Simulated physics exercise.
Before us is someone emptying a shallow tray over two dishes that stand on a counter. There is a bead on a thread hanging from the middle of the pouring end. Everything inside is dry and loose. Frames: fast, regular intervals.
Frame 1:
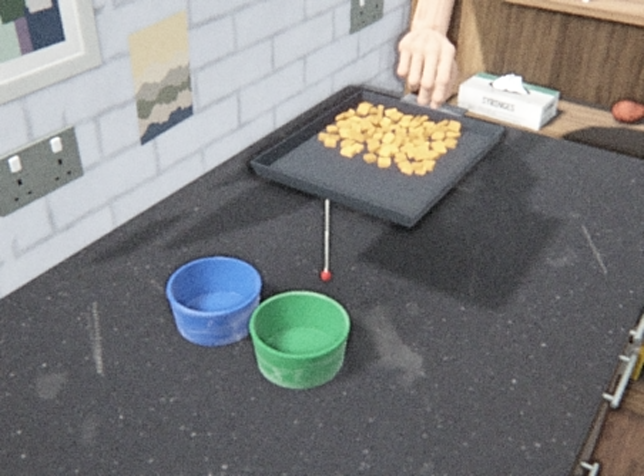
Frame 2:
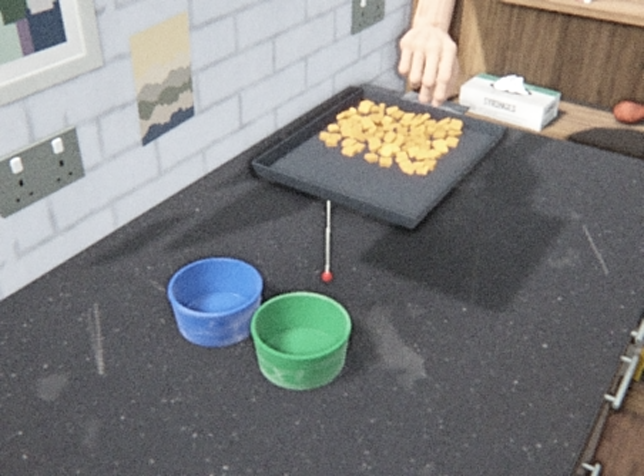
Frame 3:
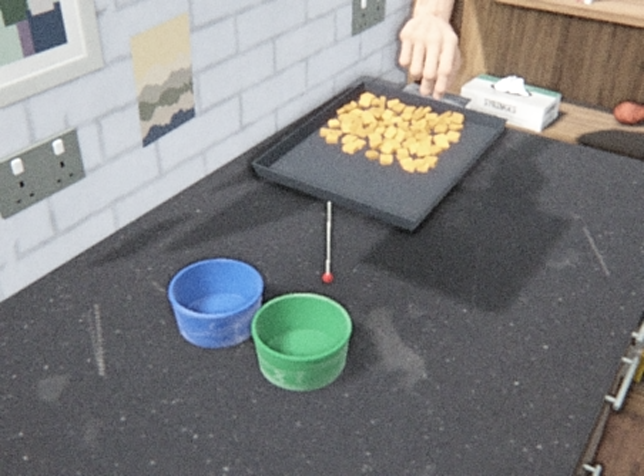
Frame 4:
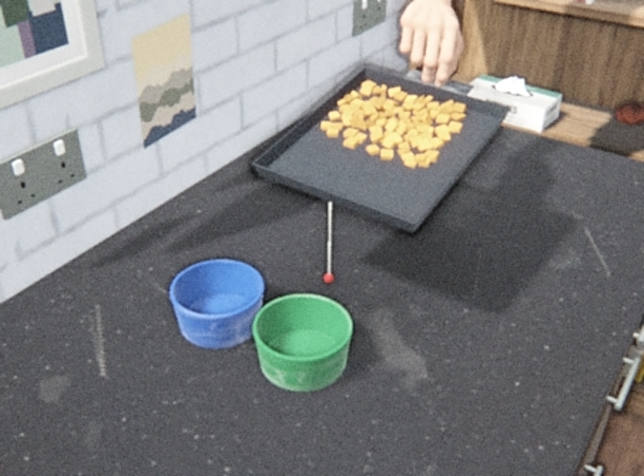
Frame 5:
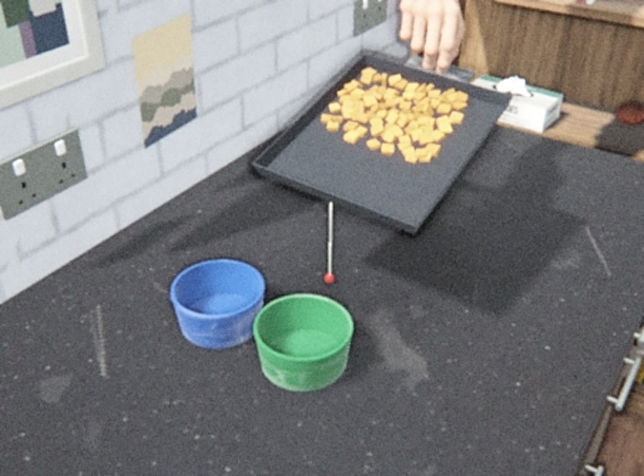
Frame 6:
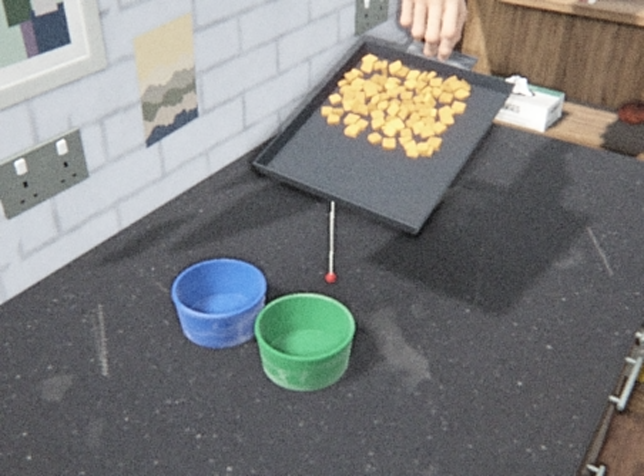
A hand raises the far end of a dark tray of cereal squares, tilting it gradually.
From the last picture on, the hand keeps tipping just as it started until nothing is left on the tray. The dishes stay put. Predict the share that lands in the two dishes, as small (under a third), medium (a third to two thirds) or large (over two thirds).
Medium.
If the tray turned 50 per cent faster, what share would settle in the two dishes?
That works out at about 40 percent.
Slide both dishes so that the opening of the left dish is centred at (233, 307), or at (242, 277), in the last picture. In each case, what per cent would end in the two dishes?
The first gives 30 %, the second 60 %.
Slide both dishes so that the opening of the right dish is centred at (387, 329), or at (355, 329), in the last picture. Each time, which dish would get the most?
At the first place the right-hand dish, at the second right.
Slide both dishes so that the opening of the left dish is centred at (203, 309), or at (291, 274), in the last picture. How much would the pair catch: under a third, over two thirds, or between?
Case one, under a third; case two, in the middle band.
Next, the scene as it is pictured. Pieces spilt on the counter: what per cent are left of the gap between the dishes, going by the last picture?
It amounts to some 0 percent.
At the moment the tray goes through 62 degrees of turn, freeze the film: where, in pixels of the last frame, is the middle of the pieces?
Close to (354, 199).
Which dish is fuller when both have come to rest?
The one you want is the right-placed one.
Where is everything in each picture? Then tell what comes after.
Corners of the pouring end (256, 161) and (412, 213), level; middle of the load (390, 137), cereal squares; left dish (186, 323); right dish (272, 365); bead on its thread (326, 276), in the first picture.
Corners of the pouring end (258, 162) and (413, 215), level; middle of the load (391, 136), in the second picture.
Corners of the pouring end (258, 163) and (413, 217), tipped barely, lowest at the right corner; middle of the load (392, 131), in the third picture.
Corners of the pouring end (258, 163) and (414, 220), tipped a little, lowest at the right corner; middle of the load (393, 122), in the fourth picture.
Corners of the pouring end (258, 162) and (414, 222), tipped a little, lowest at the right corner; middle of the load (394, 114), in the fifth picture.
Corners of the pouring end (259, 162) and (415, 223), tipped clearly, lowest at the right corner; middle of the load (395, 104); left dish (191, 325); right dish (277, 367), in the sixth picture.
Just after the last frame, tray tipped steeply; the larger part on the tray; about a tenth in the air.
A moment on, tray tipped right over; roughly a third on the tray; roughly a quarter in the right dish; roughly a quarter outside both; about a tenth in the air.
Further on, tray tipped past a quarter turn; roughly half in the right dish; just a few in the left dish; roughly half outside both.
When it is over, tray tipped past a quarter turn; roughly half in the right dish; just a few in the left dish; roughly half outside both.
